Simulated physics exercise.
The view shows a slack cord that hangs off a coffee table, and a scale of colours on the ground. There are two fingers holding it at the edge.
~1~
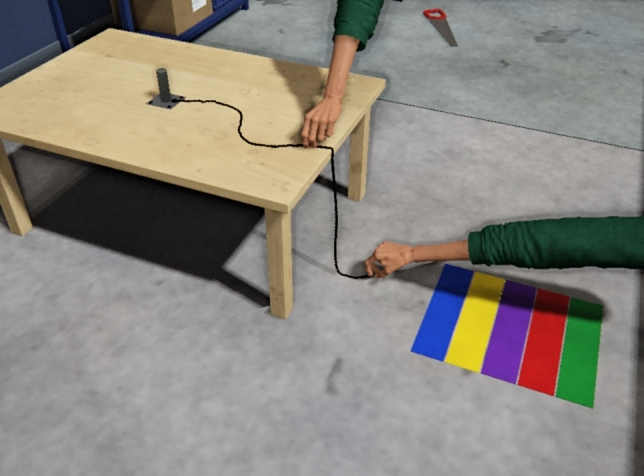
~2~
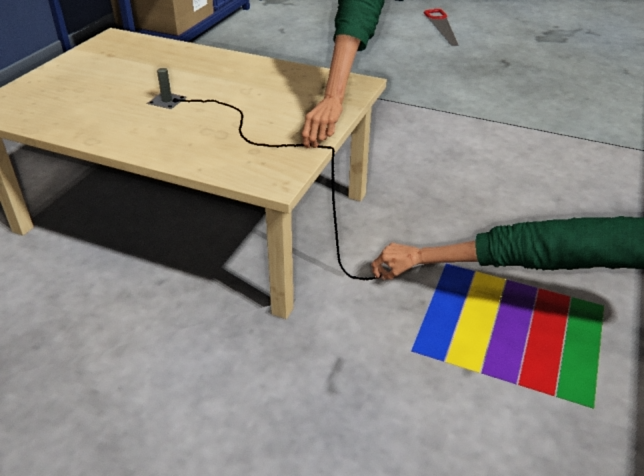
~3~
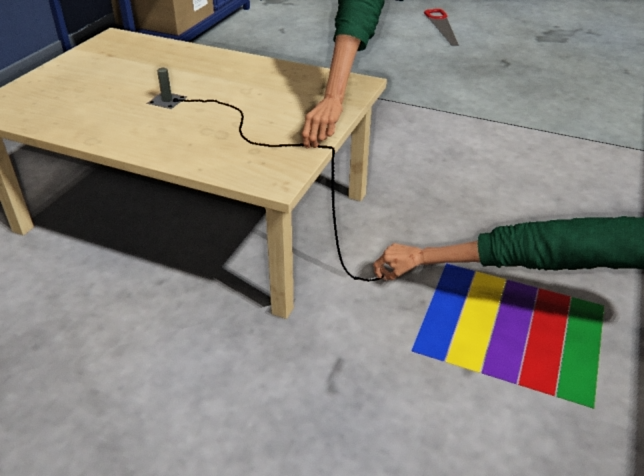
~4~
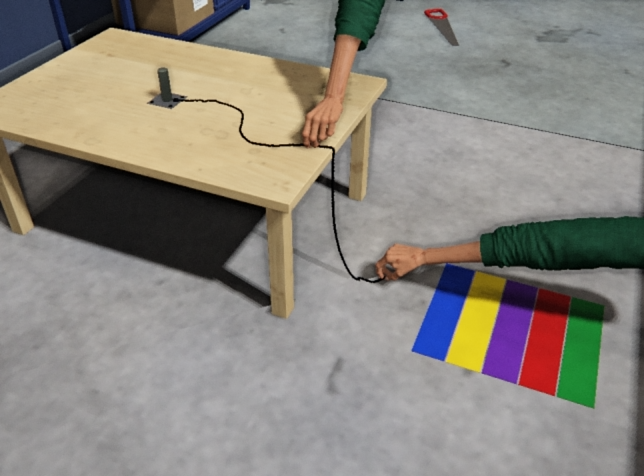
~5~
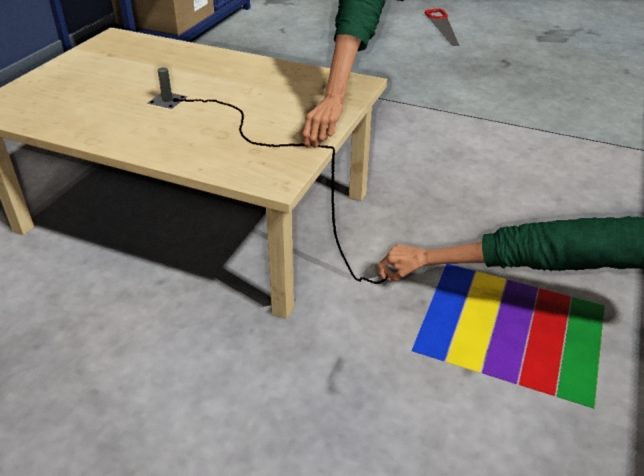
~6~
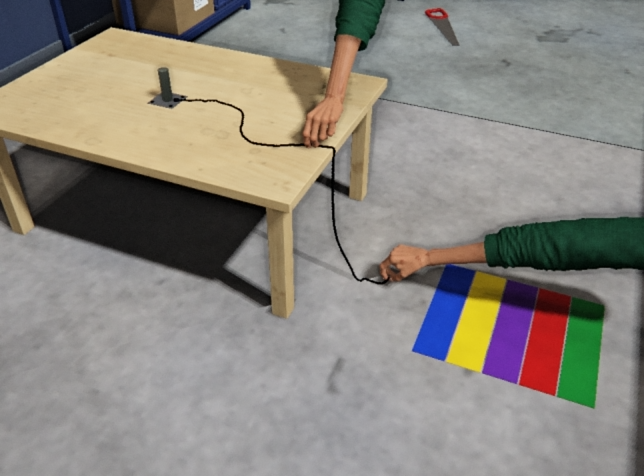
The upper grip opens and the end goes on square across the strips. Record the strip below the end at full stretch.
Below the end: Purple.
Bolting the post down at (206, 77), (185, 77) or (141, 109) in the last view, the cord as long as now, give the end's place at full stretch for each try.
You'd find it around (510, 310), then (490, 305), and finally (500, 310).
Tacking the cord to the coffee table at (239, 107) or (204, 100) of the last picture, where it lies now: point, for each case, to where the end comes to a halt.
Try one ends near (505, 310), try two near (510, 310).
Soon after, end near (460, 298); over blue.
Then, end near (495, 308); over yellow.
At full stretch, end near (517, 314); over purple. It gets as far as the purple strip.
